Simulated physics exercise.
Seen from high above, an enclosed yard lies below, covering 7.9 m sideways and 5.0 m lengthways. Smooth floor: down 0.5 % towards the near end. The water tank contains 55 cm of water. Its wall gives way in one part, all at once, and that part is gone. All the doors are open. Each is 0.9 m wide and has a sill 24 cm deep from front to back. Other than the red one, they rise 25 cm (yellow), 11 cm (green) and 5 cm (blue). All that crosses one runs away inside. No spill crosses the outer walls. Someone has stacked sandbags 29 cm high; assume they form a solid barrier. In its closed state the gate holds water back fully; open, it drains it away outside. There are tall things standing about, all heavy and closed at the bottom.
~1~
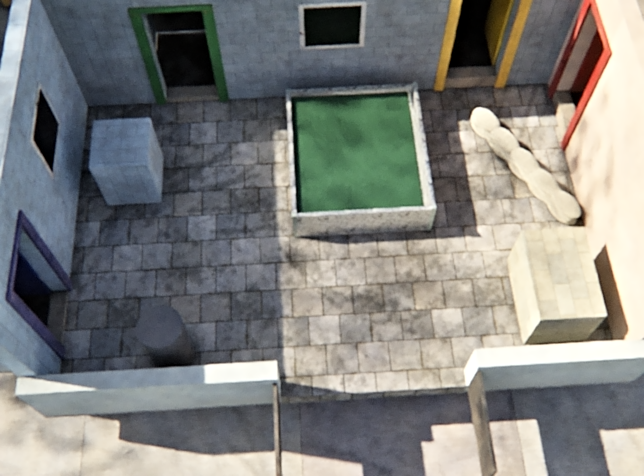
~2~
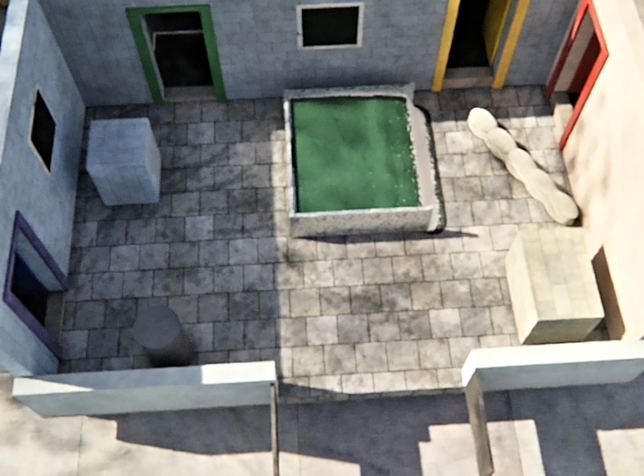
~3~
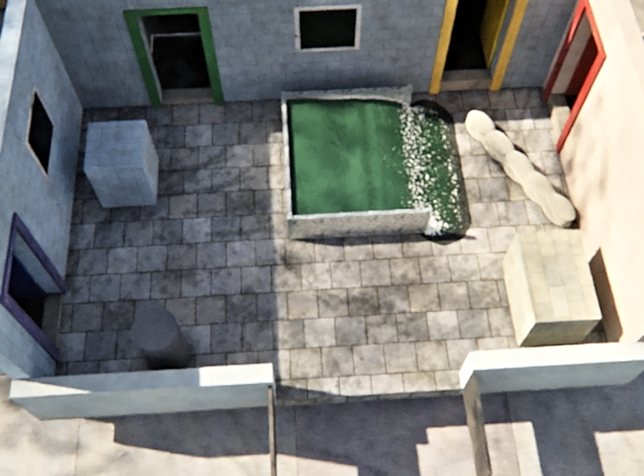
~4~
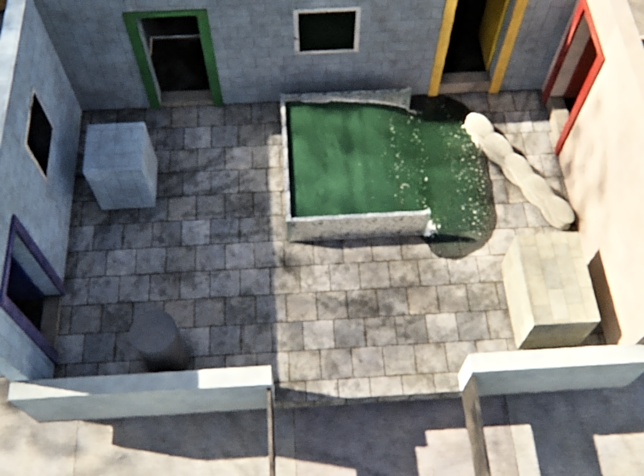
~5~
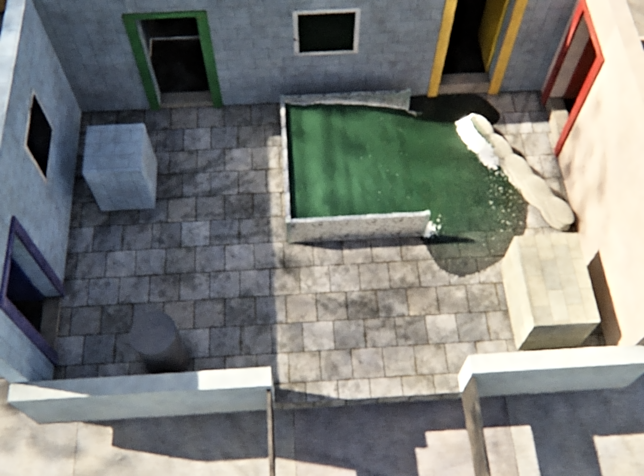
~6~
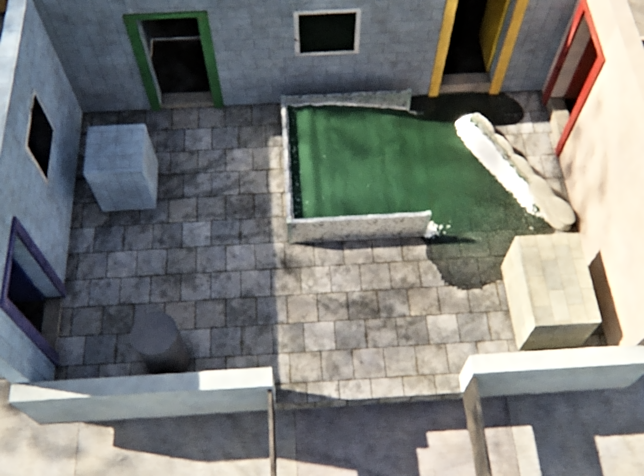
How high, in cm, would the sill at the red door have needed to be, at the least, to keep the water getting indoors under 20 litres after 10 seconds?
About 19 cm.
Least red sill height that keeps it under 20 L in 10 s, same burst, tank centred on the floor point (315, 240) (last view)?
Then roughly 7.5 cm.
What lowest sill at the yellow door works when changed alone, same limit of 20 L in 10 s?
At the yellow door you'd want roughly 22 cm.
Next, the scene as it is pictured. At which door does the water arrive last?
Last: Blue.
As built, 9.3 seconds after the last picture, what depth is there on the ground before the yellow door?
Lab note: Depth approx. 9.0 cm.
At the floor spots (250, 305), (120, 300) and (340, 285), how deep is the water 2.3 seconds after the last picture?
Depths of roughly 0 cm, 0 cm and 0 cm, in that order.
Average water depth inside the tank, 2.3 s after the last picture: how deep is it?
It averages close to 13 centimetres.
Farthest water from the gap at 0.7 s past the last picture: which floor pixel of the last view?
Around (588, 308).
Then, 0.7 s after the last picture water covers 20 % of the floor, deepest (38 cm) near (471, 142); 6 cm at the red door, 0 litres in over its 24 cm sill.
Then, 2.3 s after the last picture water covers 40 % of the floor, deepest (38 cm) near (600, 354); 18 cm at the red door, 1 litre in over its 24 cm sill.
Then, 9.3 s after the last picture water covers 85 % of the floor, deepest (13 cm) near (529, 205); 8 cm at the red door, 3 litres in over its 24 cm sill.
At the red door as built, the water peaked near 23 cm, 3.9 s after the last picture.
With a sill of 16 cm, 41 litres would have come in within the 10 s; with 21.5 cm, 8 litres. So under 20 litres takes about 19 cm.
